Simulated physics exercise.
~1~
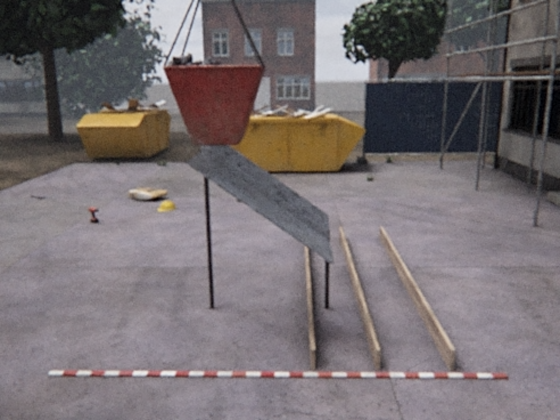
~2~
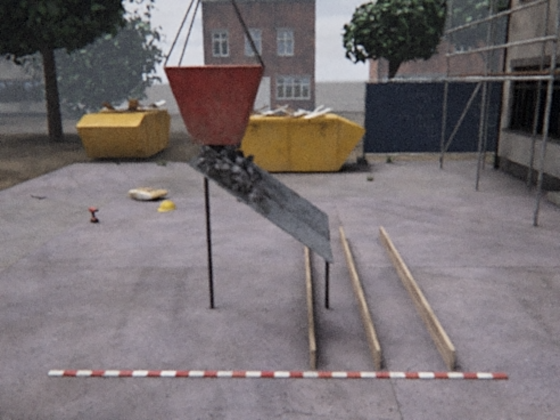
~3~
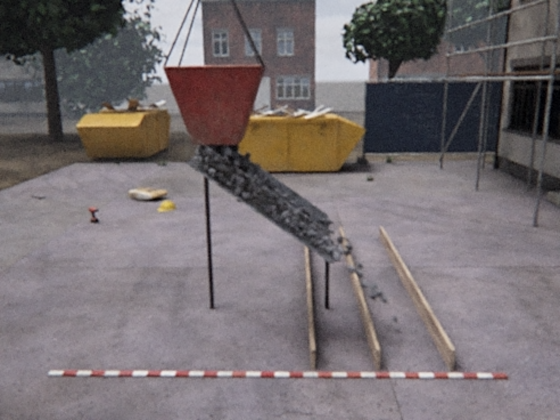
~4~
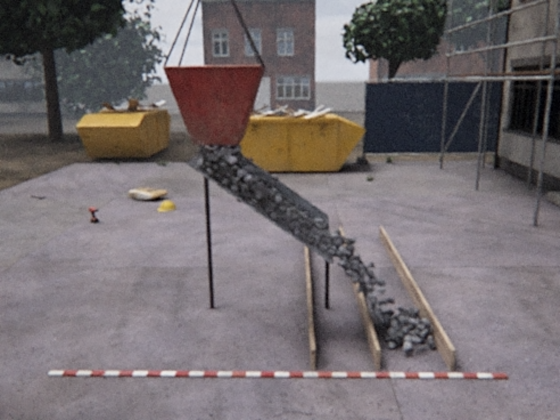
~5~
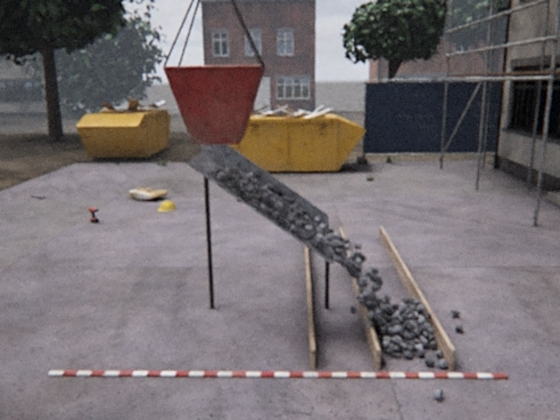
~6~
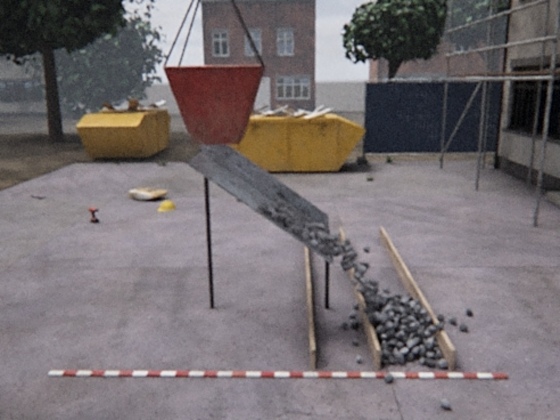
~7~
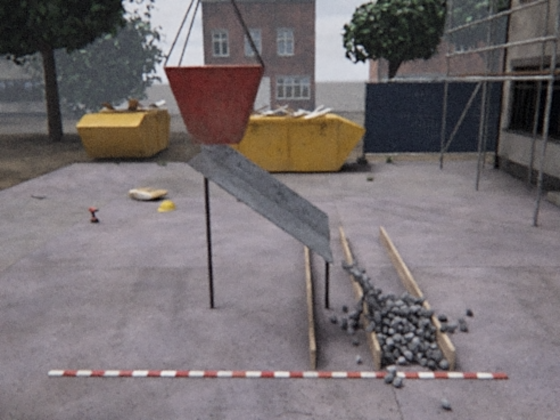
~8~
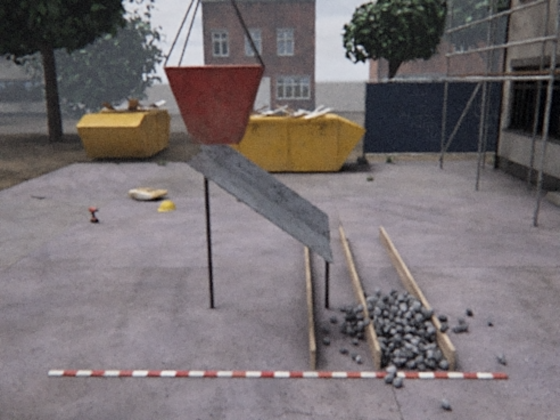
In a paved yard, grey stones drop from a red skip, slide down sloping steel and heap mostly between the right boards.
